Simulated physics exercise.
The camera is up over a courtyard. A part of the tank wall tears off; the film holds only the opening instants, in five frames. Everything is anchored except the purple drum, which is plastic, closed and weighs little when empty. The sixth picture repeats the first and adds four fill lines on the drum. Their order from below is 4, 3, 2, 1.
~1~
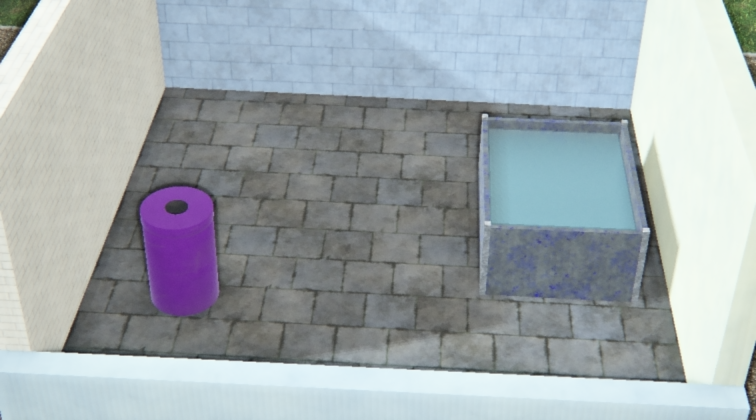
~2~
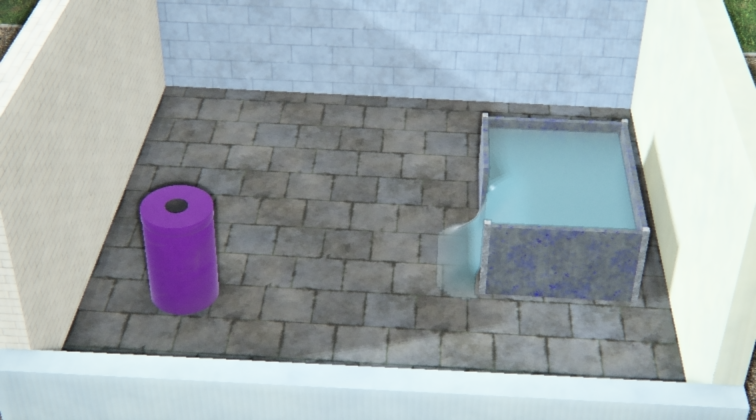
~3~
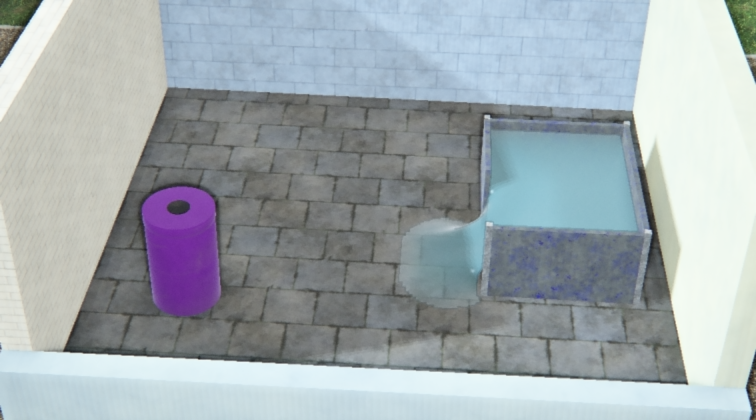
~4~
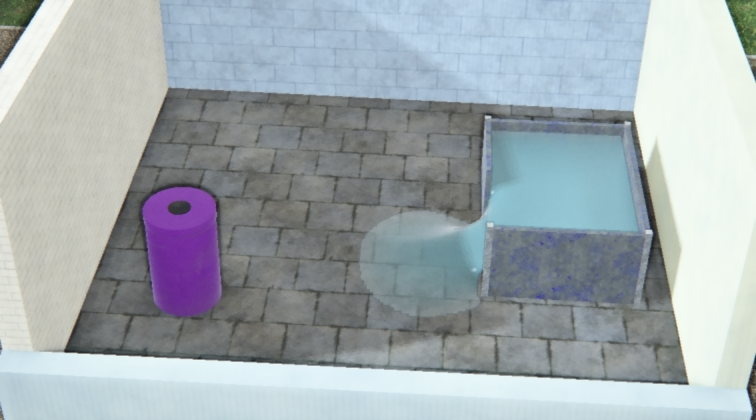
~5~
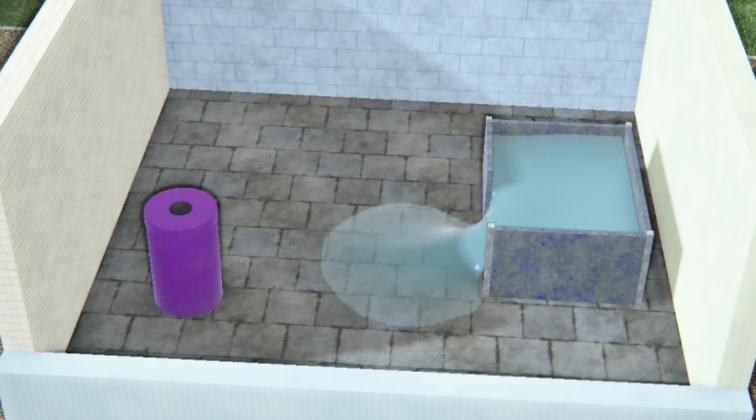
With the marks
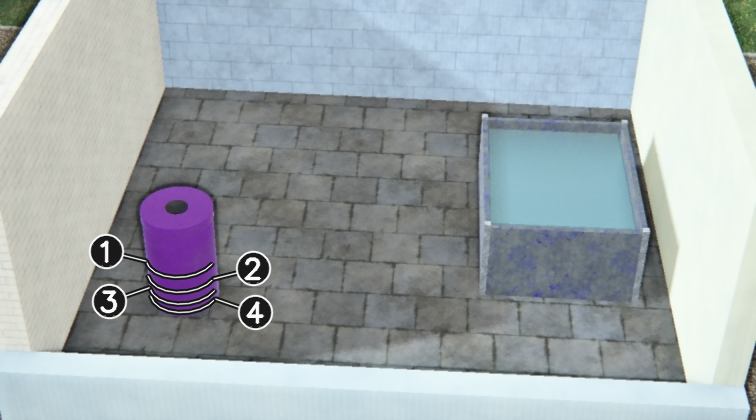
A tank of water leaks from its left side, and a puddle spreads leftward across paving.
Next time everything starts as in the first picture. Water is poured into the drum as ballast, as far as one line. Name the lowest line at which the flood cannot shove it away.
2 will do.
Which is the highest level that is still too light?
Here it is level 3.
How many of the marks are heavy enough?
Two.
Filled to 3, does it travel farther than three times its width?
No, less.
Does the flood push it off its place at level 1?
No, that is safe.
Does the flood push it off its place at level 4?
Yes, it does.
On the marked copy, 1 at (174, 277); 2 at (176, 292); 3 at (177, 304); 4 at (178, 312); from the bottom up 4, 3, 2, 1.
With 1, it does not move.
With 2, it does not move.
With 3, it is pushed about twice its own width away.
With 4, it is pushed about its own width away.
